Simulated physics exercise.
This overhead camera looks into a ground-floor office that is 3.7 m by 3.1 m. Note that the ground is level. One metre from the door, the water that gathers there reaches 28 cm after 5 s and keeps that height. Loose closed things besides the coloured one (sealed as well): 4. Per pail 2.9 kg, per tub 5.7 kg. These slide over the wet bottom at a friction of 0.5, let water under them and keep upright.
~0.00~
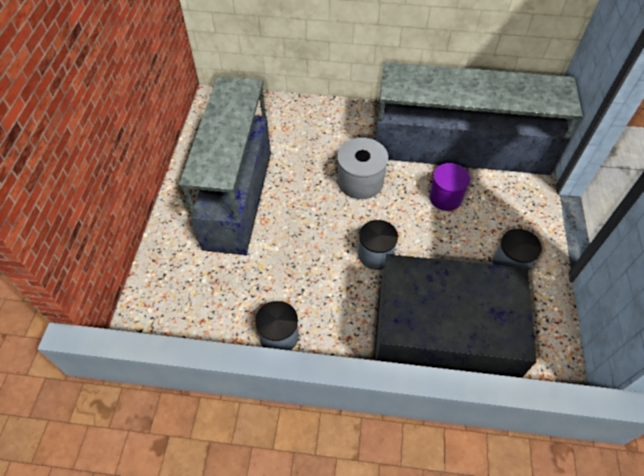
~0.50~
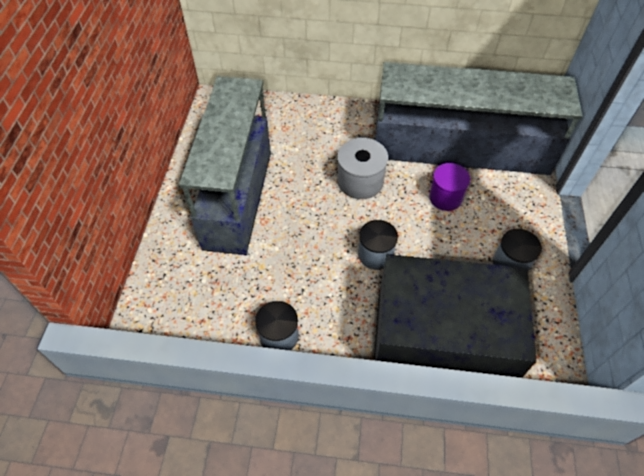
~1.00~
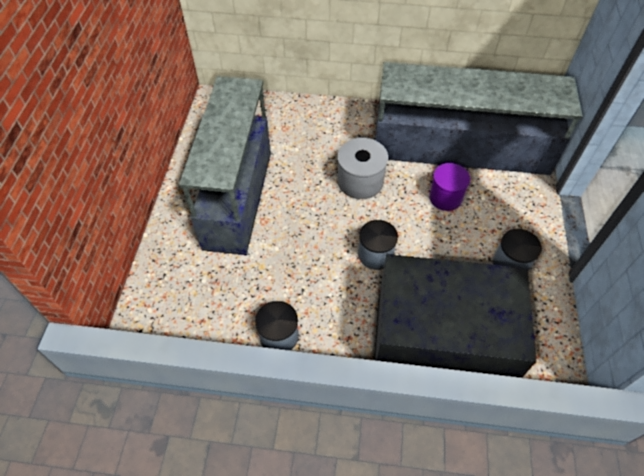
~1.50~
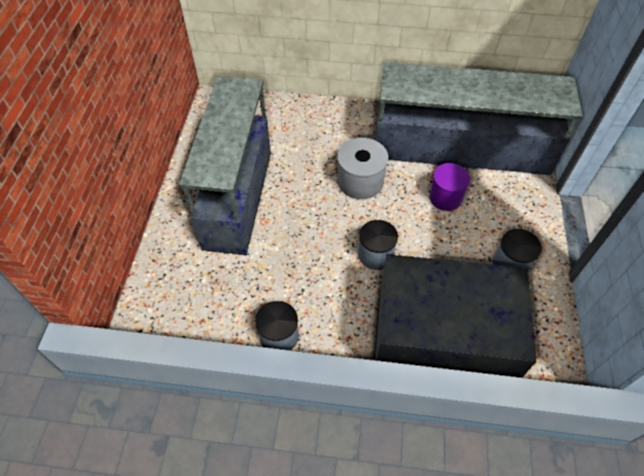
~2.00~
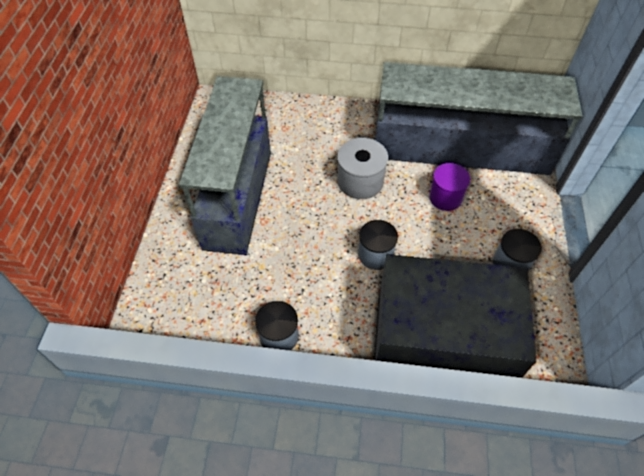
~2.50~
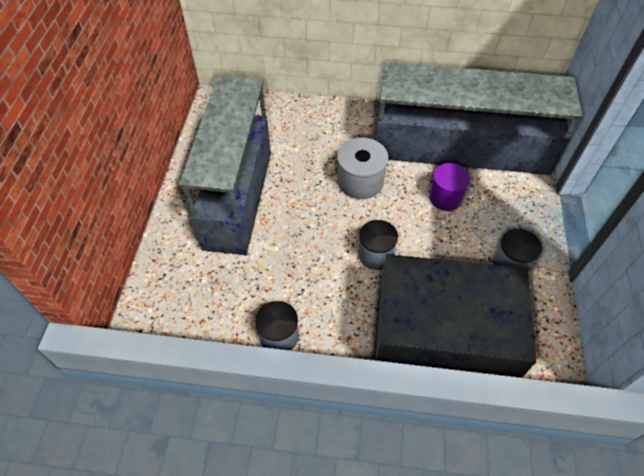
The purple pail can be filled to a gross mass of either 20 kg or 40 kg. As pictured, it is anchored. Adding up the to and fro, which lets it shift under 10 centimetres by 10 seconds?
Outcome: Only the large mass serves.
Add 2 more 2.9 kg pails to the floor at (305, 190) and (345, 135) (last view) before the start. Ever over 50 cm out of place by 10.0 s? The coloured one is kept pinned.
Taking them in order, the first is beyond the line and the second is inside the line.
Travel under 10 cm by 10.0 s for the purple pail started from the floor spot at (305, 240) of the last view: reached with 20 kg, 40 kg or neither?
Either load holds.
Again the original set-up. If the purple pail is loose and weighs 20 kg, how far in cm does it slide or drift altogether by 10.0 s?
Around 40 centimetres in total.
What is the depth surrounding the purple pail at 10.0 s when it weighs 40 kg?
12 cm, roughly.
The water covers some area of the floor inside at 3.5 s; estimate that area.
I'd put it close to 2.5 m2.
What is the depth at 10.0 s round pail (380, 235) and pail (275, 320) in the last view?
Around 17 cm and 10 cm.
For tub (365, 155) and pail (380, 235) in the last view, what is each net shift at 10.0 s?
Shifts: 100 cm / 200 cm.
After 3.5 s the purple pail would be 0 cm from its start with 20 kg and 0 cm from its start with 40 kg; 5 cm of water round it then.
After 4.5 s the purple pail would be 0 cm from its start with 20 kg and 0 cm from its start with 40 kg; 8 cm of water round it then.
After 7.0 s the purple pail would be 30 cm from its start with 20 kg and 0 cm from its start with 40 kg; 10 cm of water round it then.
After 10.0 s the purple pail would be 45 cm from its start with 20 kg and 0 cm from its start with 40 kg; 12 cm of water round it then.
